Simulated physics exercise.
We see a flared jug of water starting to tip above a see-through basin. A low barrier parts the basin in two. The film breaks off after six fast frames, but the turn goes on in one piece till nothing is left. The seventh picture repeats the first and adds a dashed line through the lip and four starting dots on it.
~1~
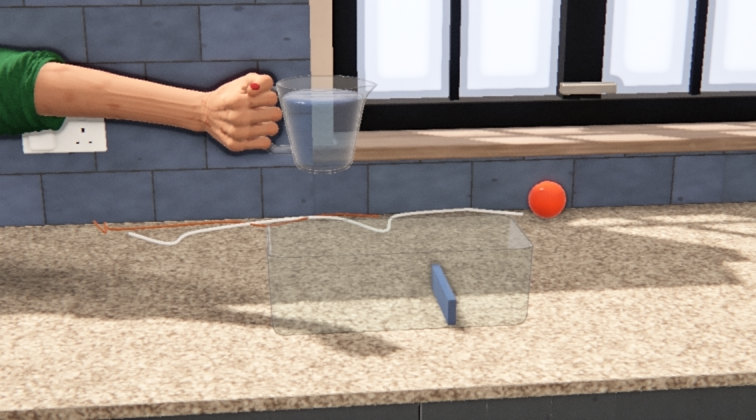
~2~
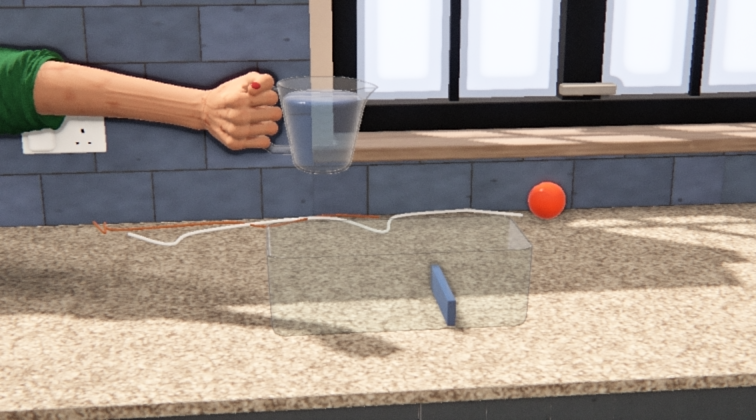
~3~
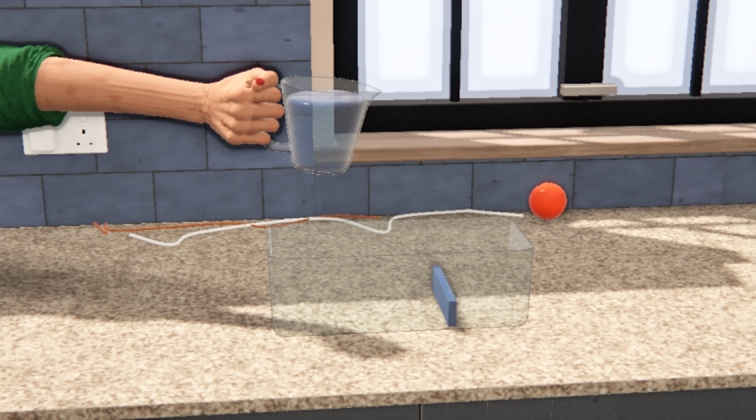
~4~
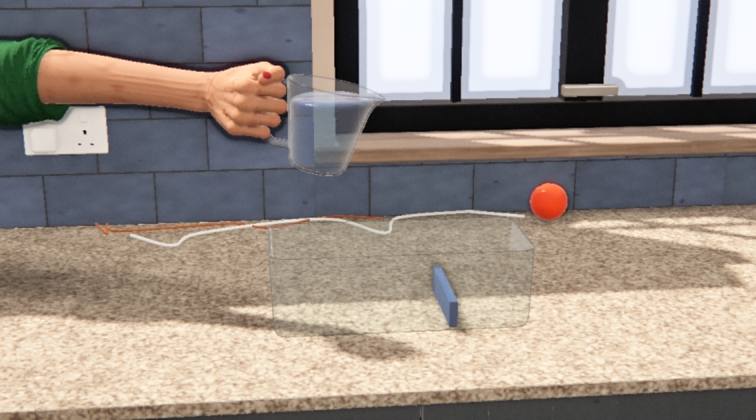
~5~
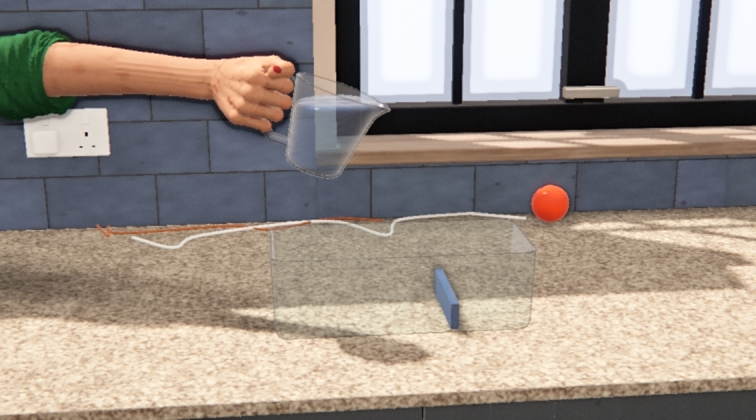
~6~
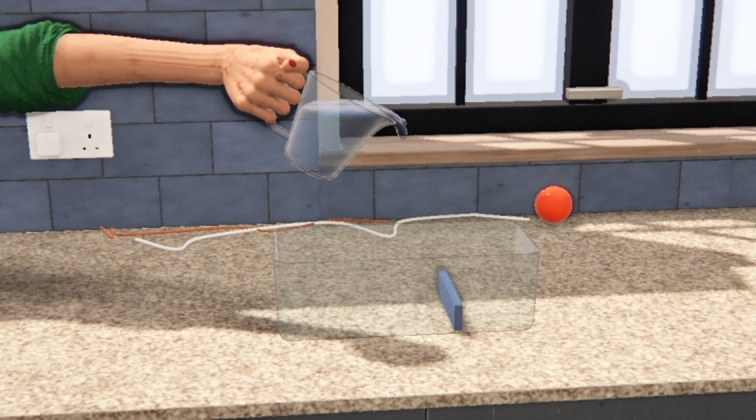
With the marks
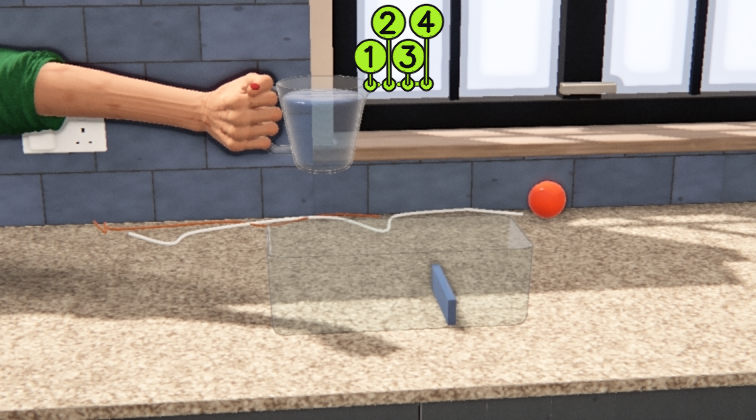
A hand holding a clear, flared jug of water above a see-through basin with a low blue barrier inside slowly tilted it to the right, until a little water came over the lip.
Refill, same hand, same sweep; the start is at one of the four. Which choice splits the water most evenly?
2 beats the others.
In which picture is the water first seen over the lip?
Picture 6.
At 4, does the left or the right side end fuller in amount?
The right side.
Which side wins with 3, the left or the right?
The right side.
In lime, 1 at (370, 84); 2 at (389, 84); 3 at (407, 84); 4 at (426, 83).
For spot 1, about 84 % ends left of the wall and 13 % right of it; 3 % is lost outside.
For spot 2, about 50 % ends left of the wall and 49 % right of it.
For spot 3, about 21 % ends left of the wall and 77 % right of it.
For spot 4, about 15 % ends left of the wall and 83 % right of it.
